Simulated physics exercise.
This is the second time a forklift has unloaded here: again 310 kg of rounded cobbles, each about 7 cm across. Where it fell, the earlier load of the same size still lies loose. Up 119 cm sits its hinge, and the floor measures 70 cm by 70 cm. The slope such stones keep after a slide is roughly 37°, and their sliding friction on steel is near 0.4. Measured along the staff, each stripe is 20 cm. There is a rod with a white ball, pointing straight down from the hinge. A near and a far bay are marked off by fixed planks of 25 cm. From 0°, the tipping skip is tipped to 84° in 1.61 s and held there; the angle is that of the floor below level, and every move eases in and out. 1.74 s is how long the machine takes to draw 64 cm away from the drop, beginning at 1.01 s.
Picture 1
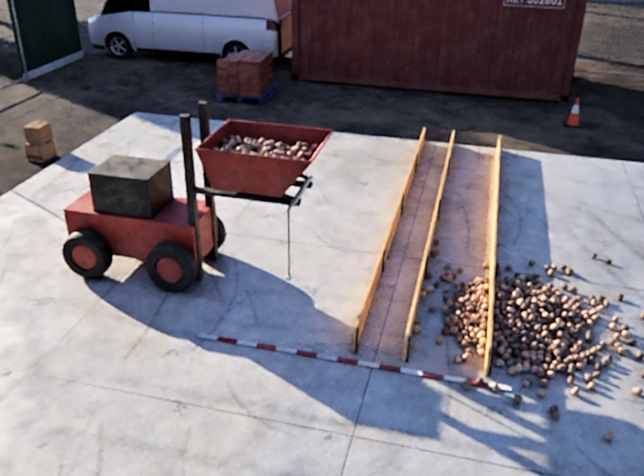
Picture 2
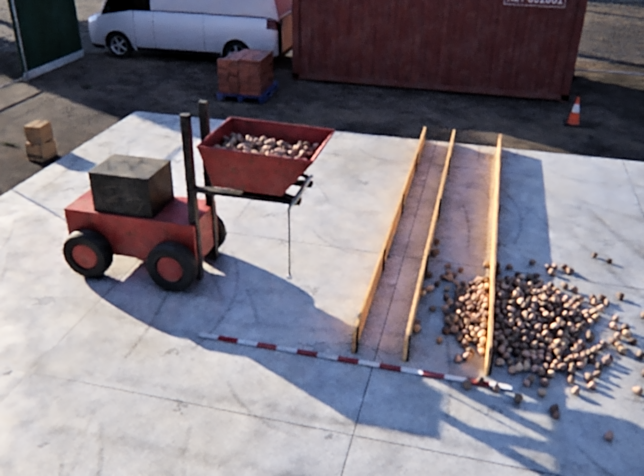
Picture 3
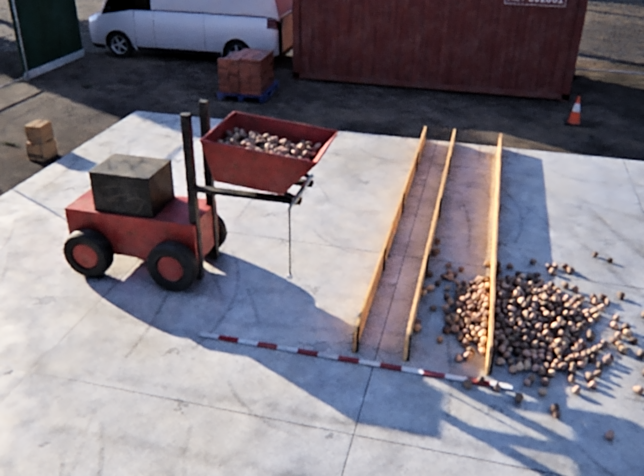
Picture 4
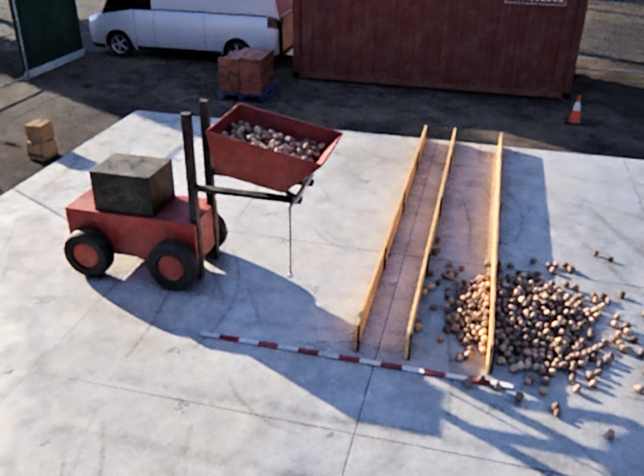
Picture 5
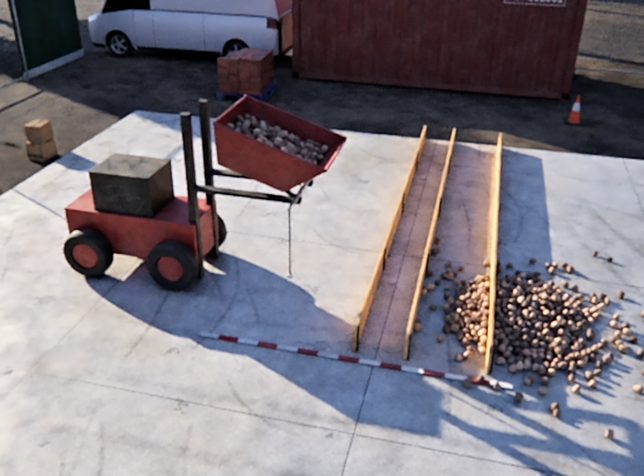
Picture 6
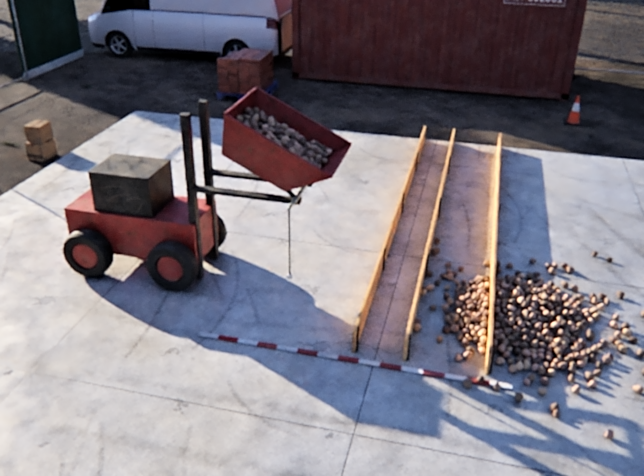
To begin with, a red forklift at left holds a nearly level red skip of rounded stones, with wooden boards and a loose stone heap to the right. The skip then tilts steadily, its left end rising and its lip leaning down rightward, while the stones stay inside.
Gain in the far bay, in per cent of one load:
0 per cent.
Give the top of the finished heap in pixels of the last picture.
In the last view, close to (397, 281).
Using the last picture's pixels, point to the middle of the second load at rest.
Their centre rests close to (382, 292).
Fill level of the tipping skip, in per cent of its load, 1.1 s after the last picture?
Roughly 30 per cent remains inside.
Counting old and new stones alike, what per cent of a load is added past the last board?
Result: Near 0 % of one load.
Then, 0.6 s after the last picture the floor is at 71°; in per cent of one load, 100 in the tipping skip, 22 in the far bay, 77 past the last board; the foremost stones are past the picture's edge.
Then, 1.1 s after the last picture the floor is at 84°; in per cent of one load, 29 in the tipping skip, 32 short of the bays, 38 in the near bay, 22 in the far bay, 77 past the last board; the foremost stones are past the picture's edge.
Then, 2.6 s after the last picture the floor is at 84°; in per cent of one load, 0 in the tipping skip, 41 short of the bays, 58 in the near bay, 23 in the far bay, 77 past the last board; the foremost stones are past the picture's edge.
Then, 5.0 s after the last picture the floor is at 84°; in per cent of one load, 0 in the tipping skip, 41 short of the bays, 58 in the near bay, 23 in the far bay, 77 past the last board; the foremost stones are past the picture's edge. Net gain in the far bay, 0.
